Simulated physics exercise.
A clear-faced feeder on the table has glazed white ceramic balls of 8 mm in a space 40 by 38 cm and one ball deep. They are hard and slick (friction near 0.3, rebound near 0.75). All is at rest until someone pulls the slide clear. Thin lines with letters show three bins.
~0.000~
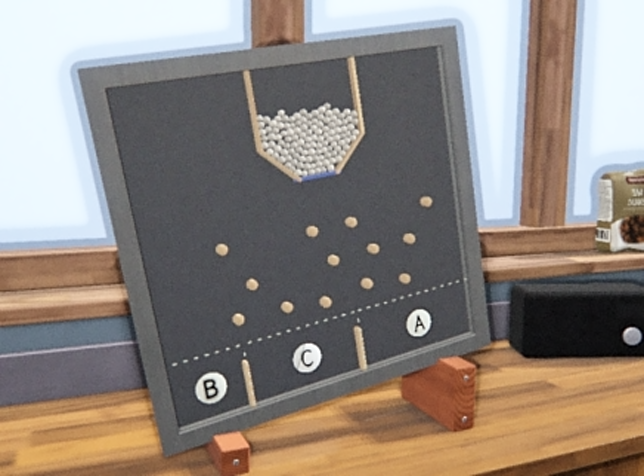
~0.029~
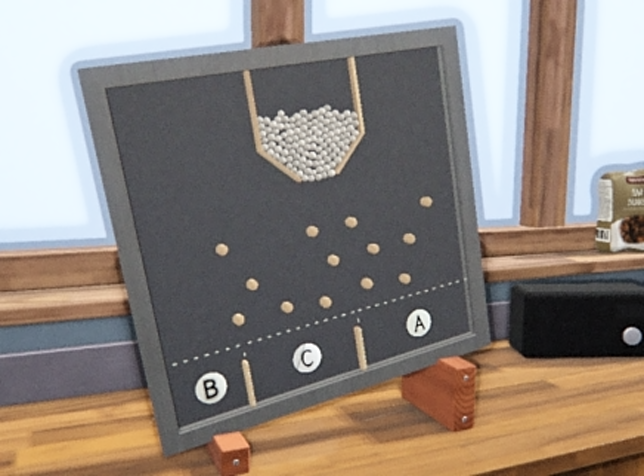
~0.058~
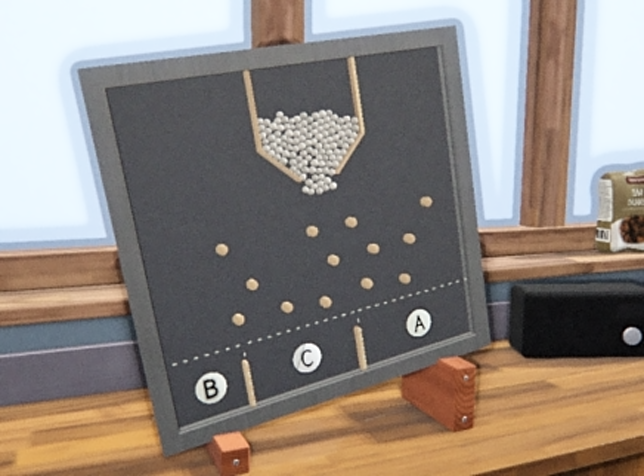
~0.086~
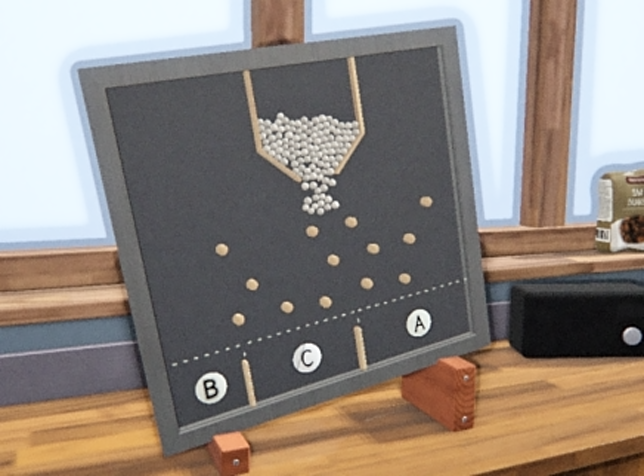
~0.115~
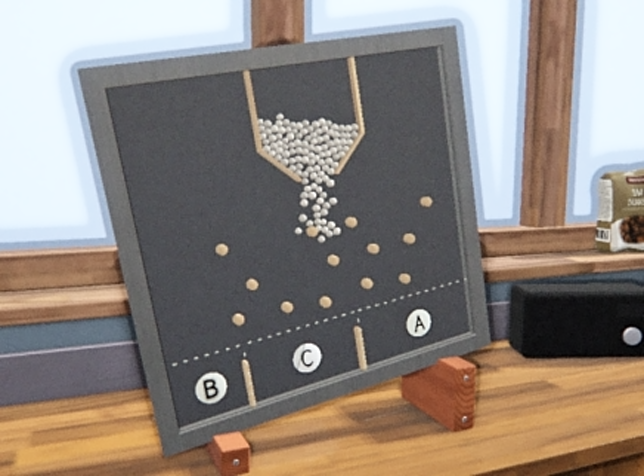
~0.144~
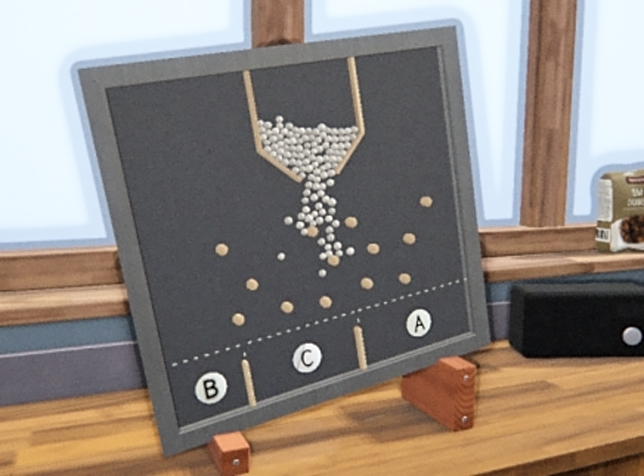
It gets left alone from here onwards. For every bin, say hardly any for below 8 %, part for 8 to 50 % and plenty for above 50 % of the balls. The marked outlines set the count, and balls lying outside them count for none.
A: Part; B: Part; C: Plenty.
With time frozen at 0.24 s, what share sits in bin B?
About 0 %.
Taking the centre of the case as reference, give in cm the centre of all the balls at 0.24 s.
It sits around 1 cm to the left and around 2 cm up.
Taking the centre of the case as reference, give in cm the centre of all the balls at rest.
Right: About 1 cm; below: About 18 cm.
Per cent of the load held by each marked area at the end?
Bin A: 30; bin B: 10; bin C: 60.
After 0.24 s, the balls' middle is 1 cm left of and 2 cm above the centre; C 5 %.
After 0.36 s, the balls' middle is in line with and 4 cm below the centre; A 10 %, B 5 %, C 15 %.
After 0.59 s, the balls' middle is 1 cm right of and 14 cm below the centre; A 25 %, B 10 %, C 50 %.
At rest by 2.2 s, A 30 %, B 10 %, C 60 %.
